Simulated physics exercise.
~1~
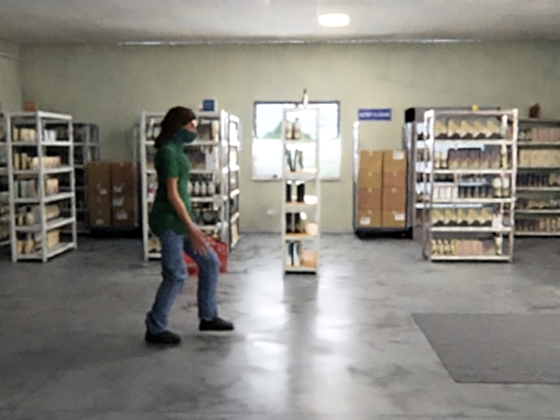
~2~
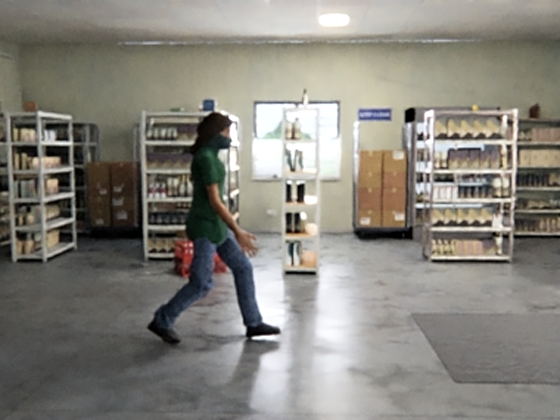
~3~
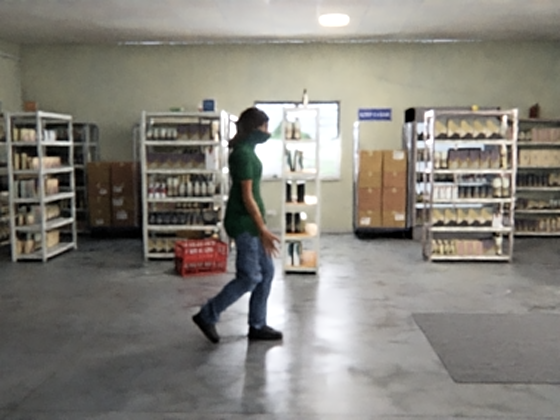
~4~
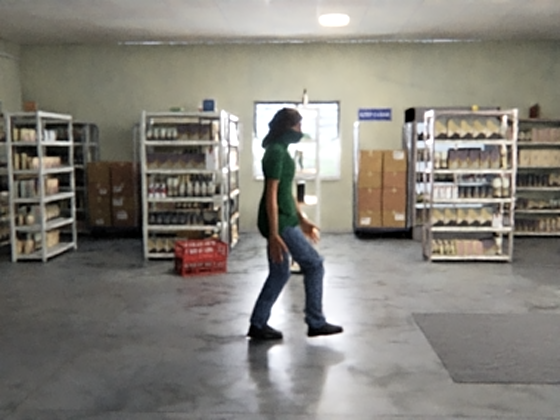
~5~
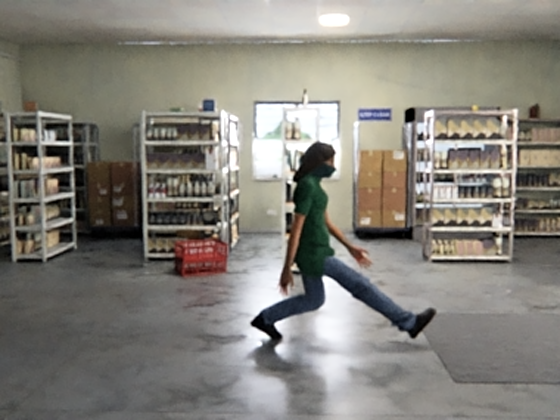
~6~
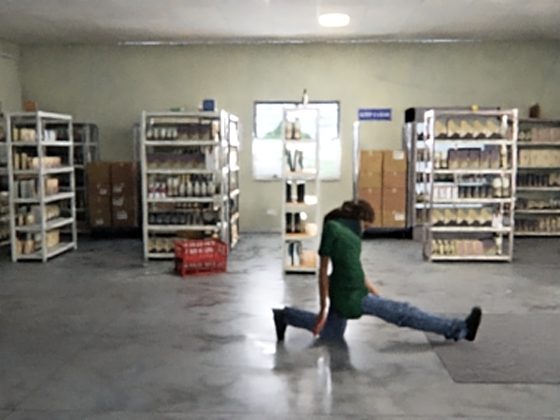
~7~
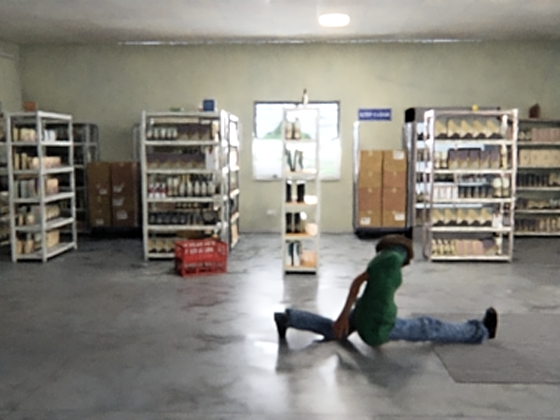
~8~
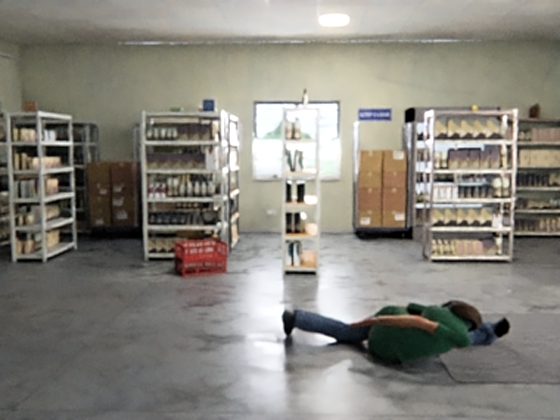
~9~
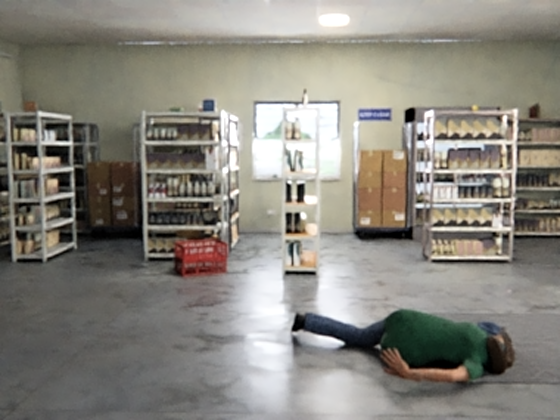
In a storeroom lined with shelves of bottles, a masked person in a green shirt walked right past a red crate, slid into a split, then slumped forward and ended lying on the floor with head and chest over the black mat's edge.
